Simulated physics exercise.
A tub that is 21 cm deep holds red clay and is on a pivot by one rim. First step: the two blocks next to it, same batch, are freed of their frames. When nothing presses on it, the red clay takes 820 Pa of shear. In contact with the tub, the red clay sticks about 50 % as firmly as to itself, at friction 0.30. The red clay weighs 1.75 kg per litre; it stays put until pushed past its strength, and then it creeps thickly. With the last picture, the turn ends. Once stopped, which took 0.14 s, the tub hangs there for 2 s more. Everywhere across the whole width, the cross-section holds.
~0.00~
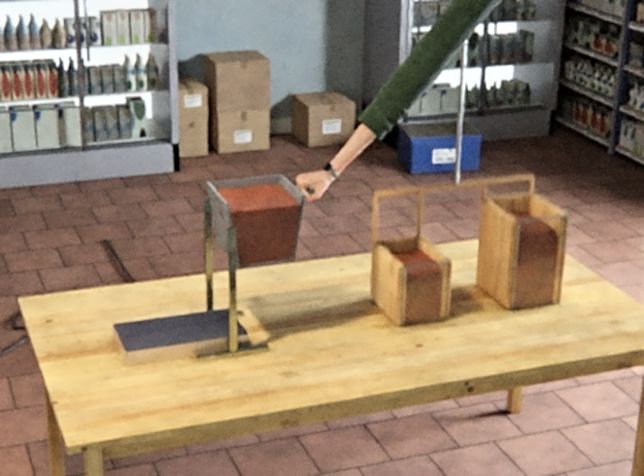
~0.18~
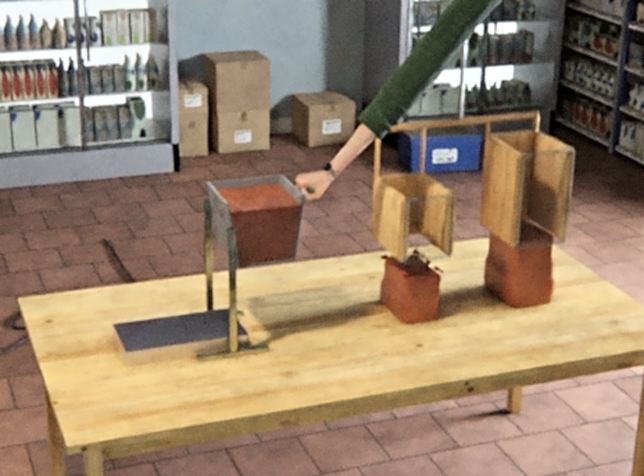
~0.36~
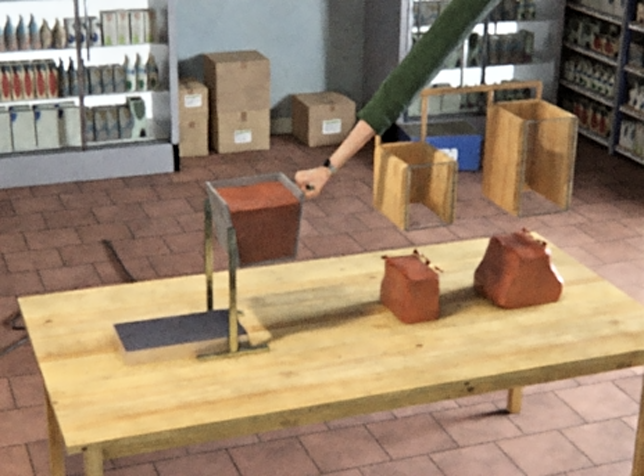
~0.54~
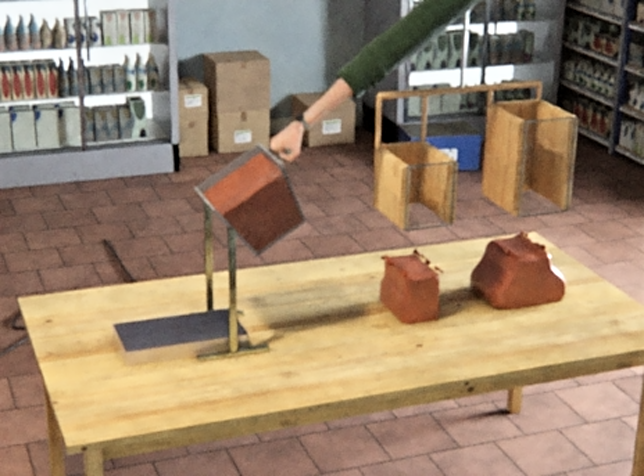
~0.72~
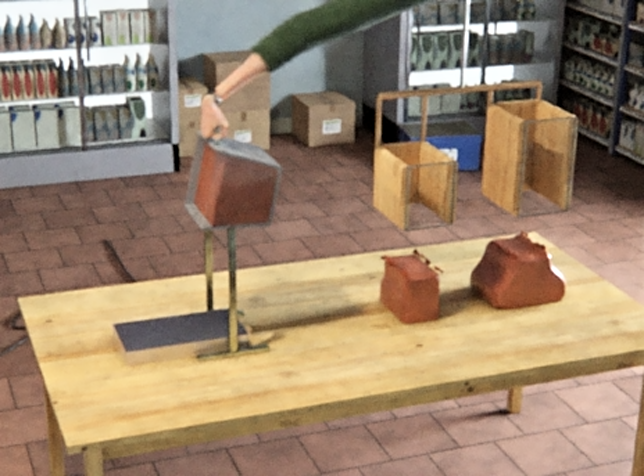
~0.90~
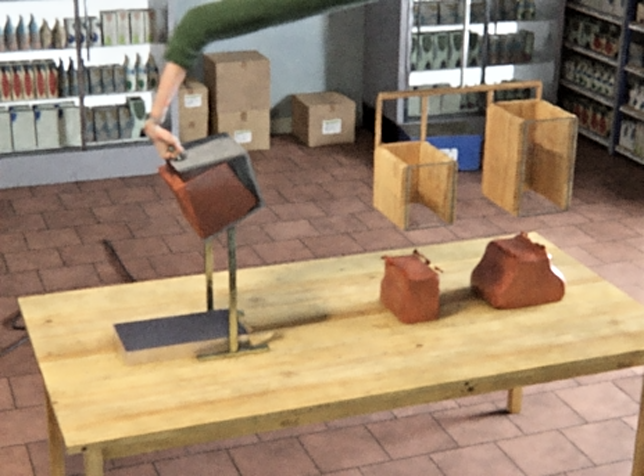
A wooden frame lifted off two red clay blocks, and the larger one slumped and bulged, before a hand swung a clay-filled tub up and over to the left on its stand.
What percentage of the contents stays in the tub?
Near 0 %.
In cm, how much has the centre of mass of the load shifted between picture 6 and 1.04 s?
The change is near 12 cm.
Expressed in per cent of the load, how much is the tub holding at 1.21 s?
It's something like 0 % of the original load.
By 1.04 s, the tub is at 108 degrees and holds 39 %.
By 1.21 s, the tub is at 108 degrees and holds 0 %.
By 1.38 s, the tub is at 108 degrees and holds 0 %.
By 1.55 s, the tub is at 108 degrees and holds 0 %.
By 2.90 s, at the end, the tub is at 108 degrees and holds 0 %.
